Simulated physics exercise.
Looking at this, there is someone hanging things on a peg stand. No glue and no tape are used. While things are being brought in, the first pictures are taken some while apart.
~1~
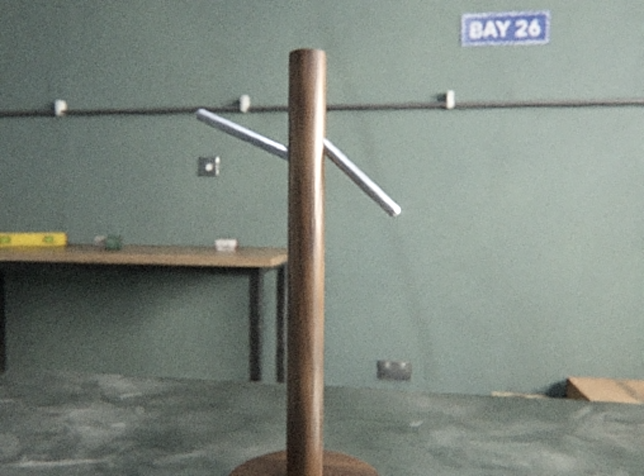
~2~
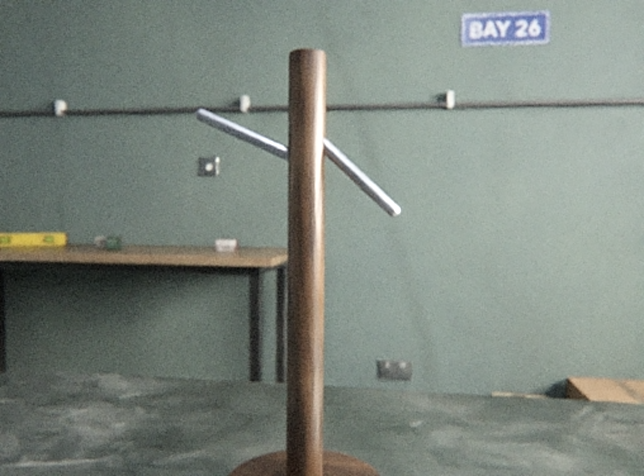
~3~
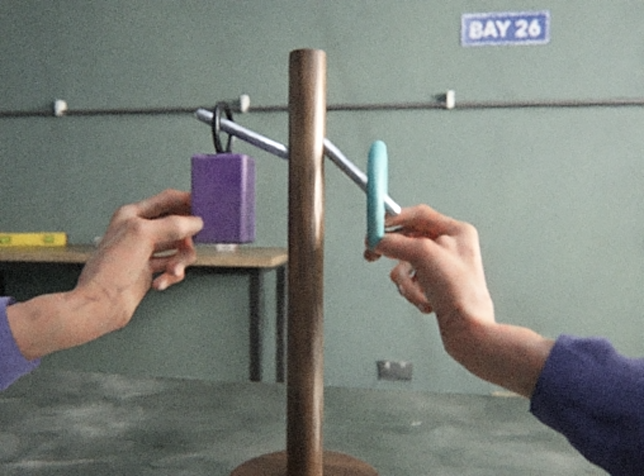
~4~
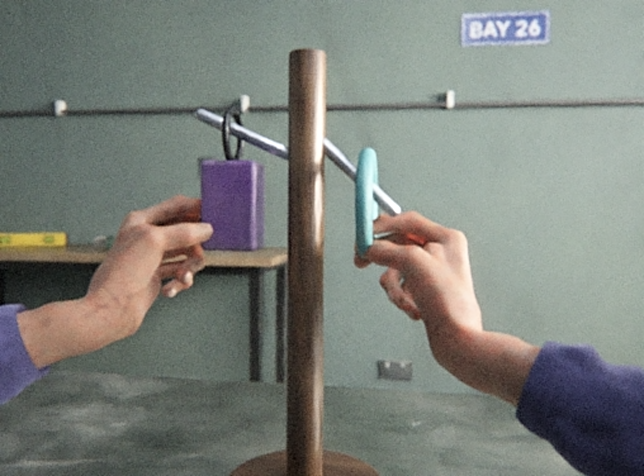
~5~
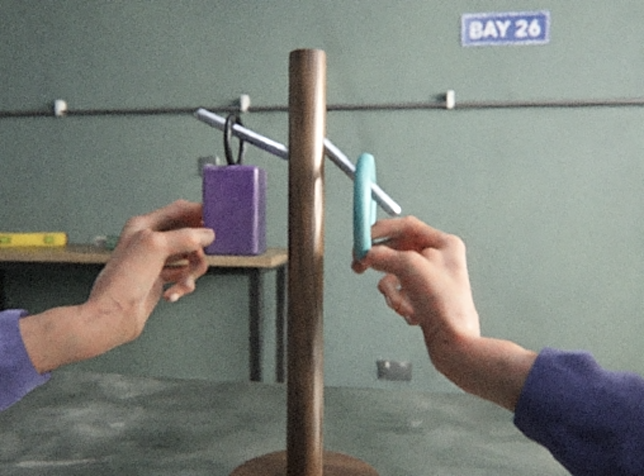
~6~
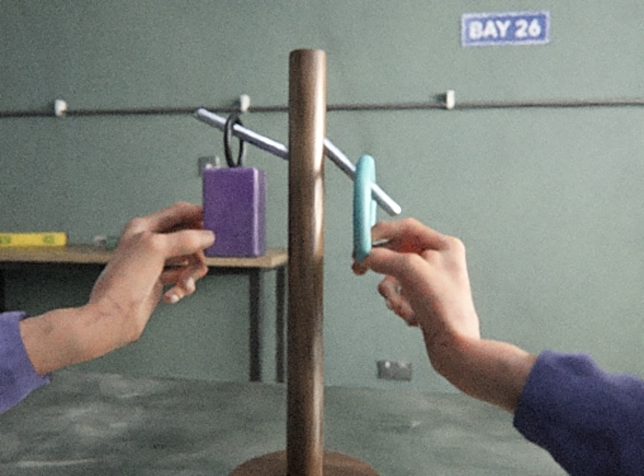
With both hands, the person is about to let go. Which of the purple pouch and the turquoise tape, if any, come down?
My prediction: Purple pouch: Up. Turquoise tape: Down.
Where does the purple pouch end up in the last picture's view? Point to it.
Roughly (260, 199).
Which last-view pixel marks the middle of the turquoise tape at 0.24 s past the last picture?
I'd look close to pixel (405, 306).
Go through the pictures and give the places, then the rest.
The first frame shows peg stand (295, 280).
The second frame shows peg stand (295, 280).
The third frame shows still on the way; purple pouch (224, 172); peg stand (295, 280).
The fourth frame shows still on the way; turquoise tape (367, 204); peg stand (295, 280).
The fifth frame shows still on the way; purple pouch (235, 184); peg stand (295, 280).
The sixth frame shows in place, still held; purple pouch (235, 185); turquoise tape (364, 211); peg stand (295, 280).
Then, 0.24 s after the last picture, purple pouch at rest near (239, 189); turquoise tape falling near (406, 306).
At rest, the purple pouch hangs there, near (259, 199); the turquoise tape slips down.
